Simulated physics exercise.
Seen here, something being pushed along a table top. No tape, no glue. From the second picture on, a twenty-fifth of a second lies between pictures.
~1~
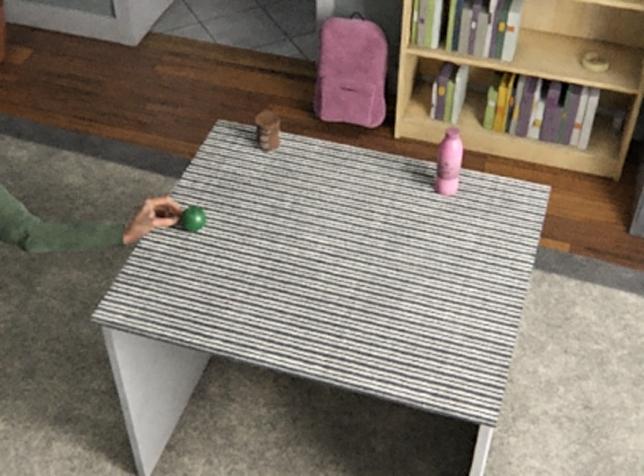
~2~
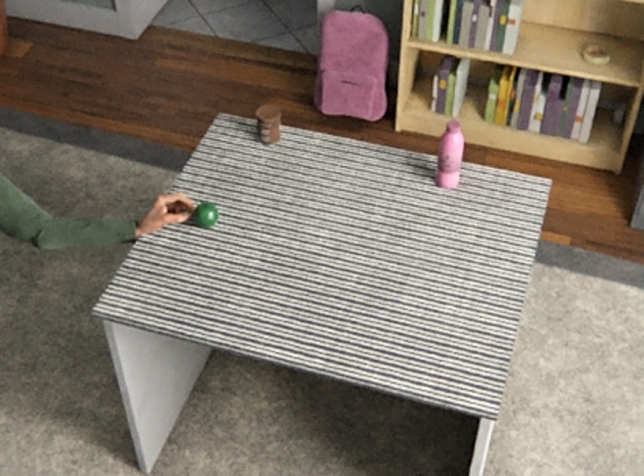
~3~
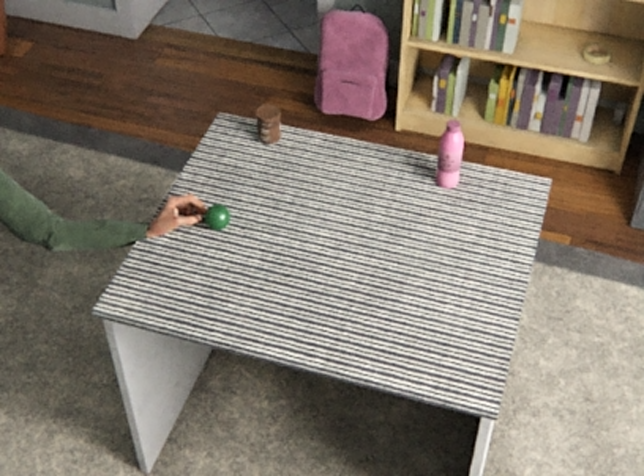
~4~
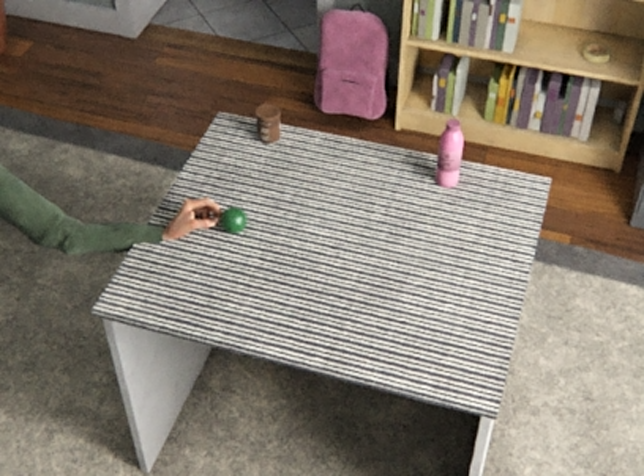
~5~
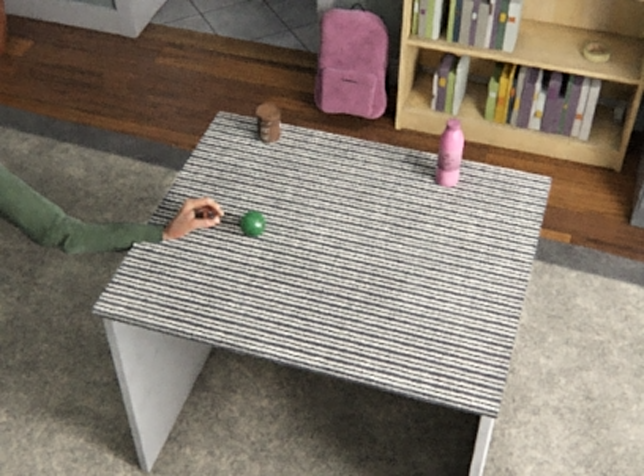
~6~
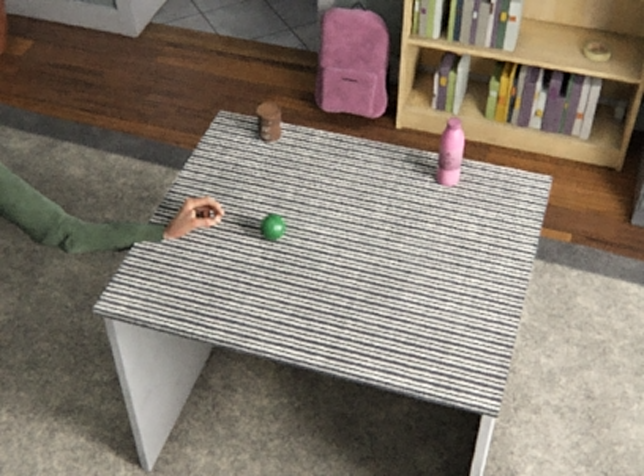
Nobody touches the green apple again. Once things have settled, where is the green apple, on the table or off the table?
The green apple drops to the floor.
Then, 0.40 s on from there, green apple shifted well along near (463, 270).
Then, 0.80 s on from there, green apple now off the table.
In the end, off the table, green apple.
